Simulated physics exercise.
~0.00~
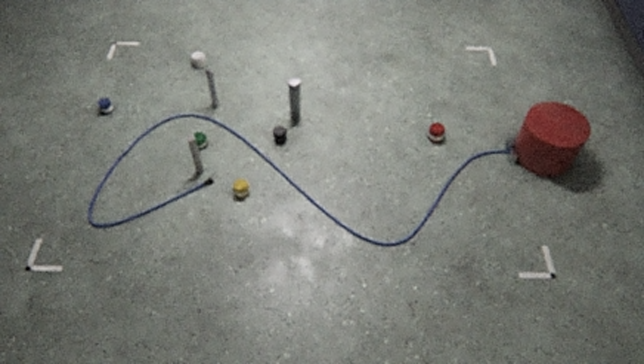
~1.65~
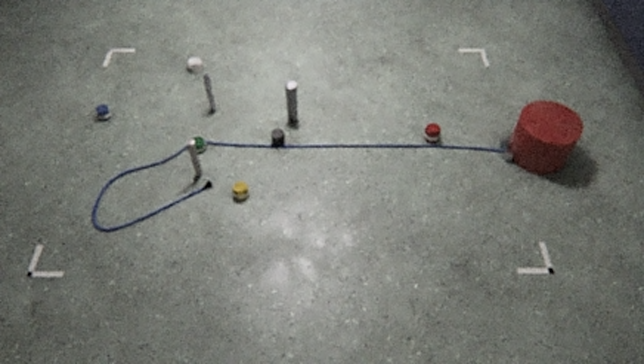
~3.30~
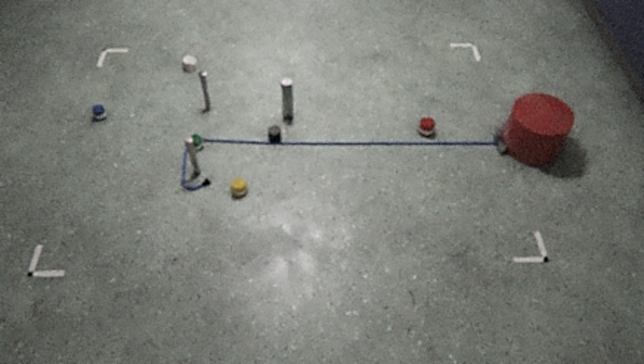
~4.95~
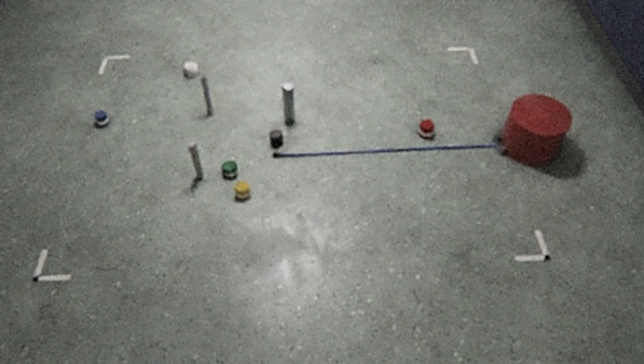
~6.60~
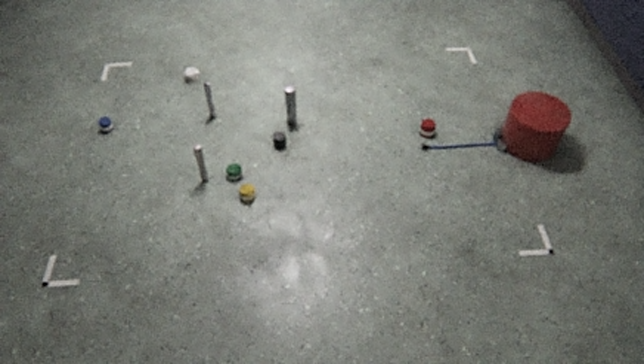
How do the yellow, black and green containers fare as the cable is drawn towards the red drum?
The green container gets shifted to the right and nearer the yellow one, while the yellow and black containers hardly stir.
